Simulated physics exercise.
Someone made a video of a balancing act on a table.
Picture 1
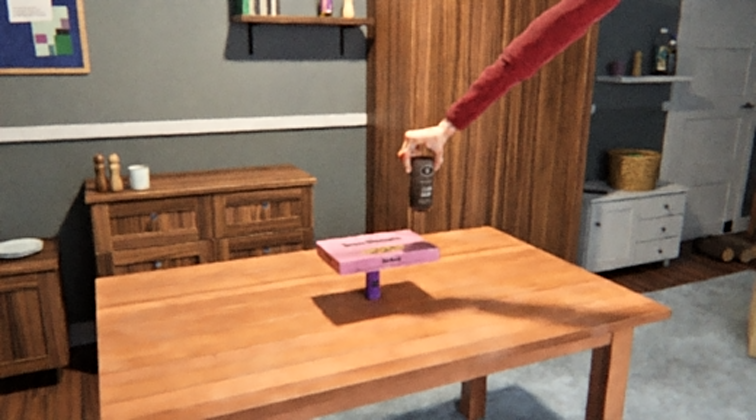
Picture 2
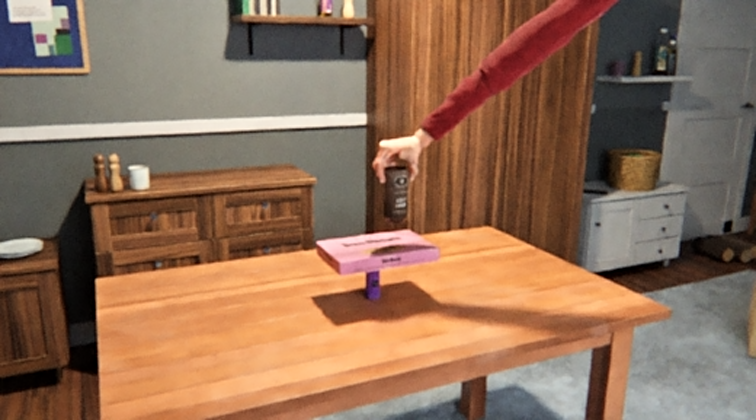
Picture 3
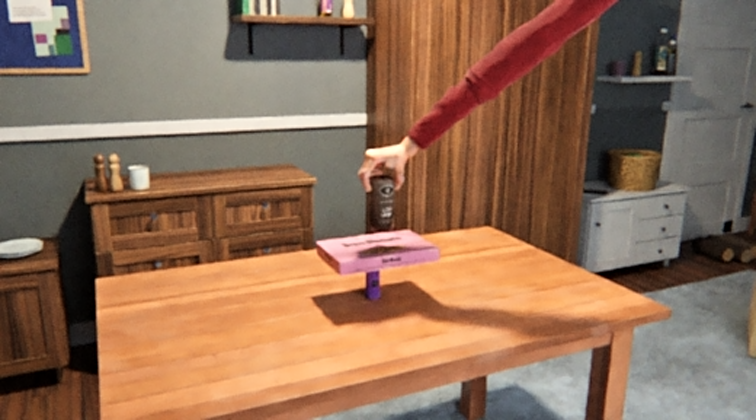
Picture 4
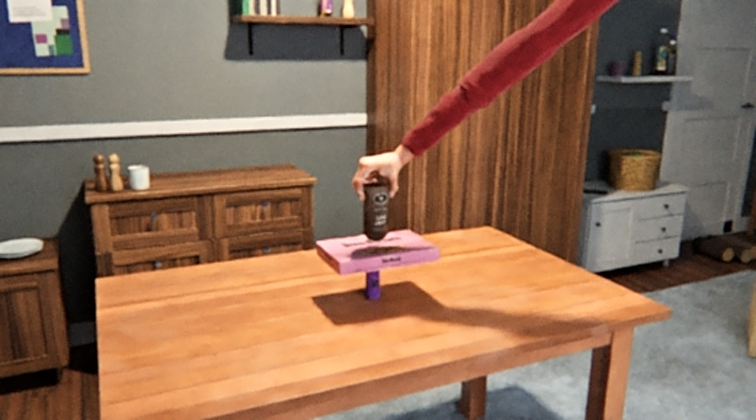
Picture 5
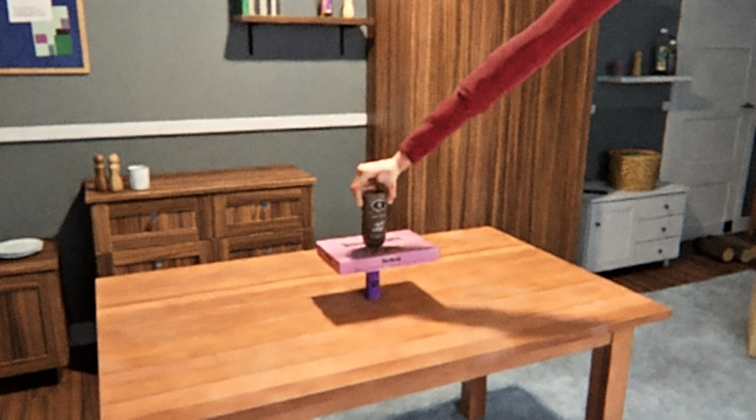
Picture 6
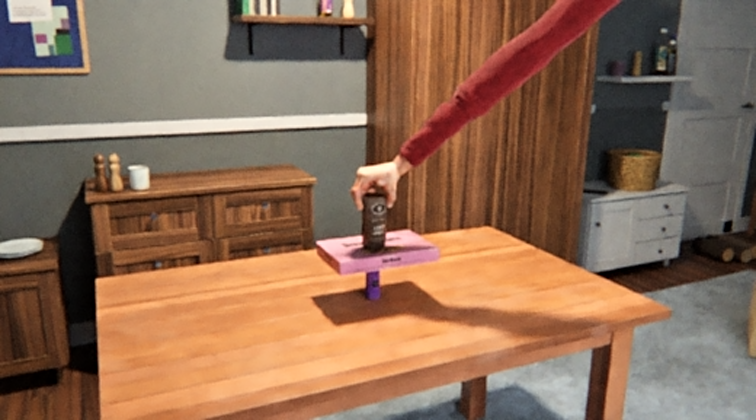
A hand lowers a dark can leftward and down onto a pink box above a purple shaker.
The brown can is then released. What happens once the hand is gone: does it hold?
It will stay intact.
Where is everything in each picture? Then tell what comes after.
Coming down; brown can (421, 184); purple shaker (373, 278), in the first frame.
Coming down; brown can (396, 195); purple shaker (373, 278), in the second frame.
Coming down; brown can (382, 204); purple shaker (373, 278), in the third frame.
Coming down; brown can (376, 212); purple shaker (373, 278), in the fourth frame.
Coming down; brown can (374, 218); purple shaker (373, 278), in the fifth frame.
In place under the hand; brown can (374, 222); purple shaker (373, 278), in the sixth frame.
Then, 0.20 s on from there, no change.
Then, 0.40 s on from there, brown can resting near (374, 222).
In the end, all 3 unmoved. At the end, from the last picture's camera, brown can near (374, 222). The stack keeps its balance.
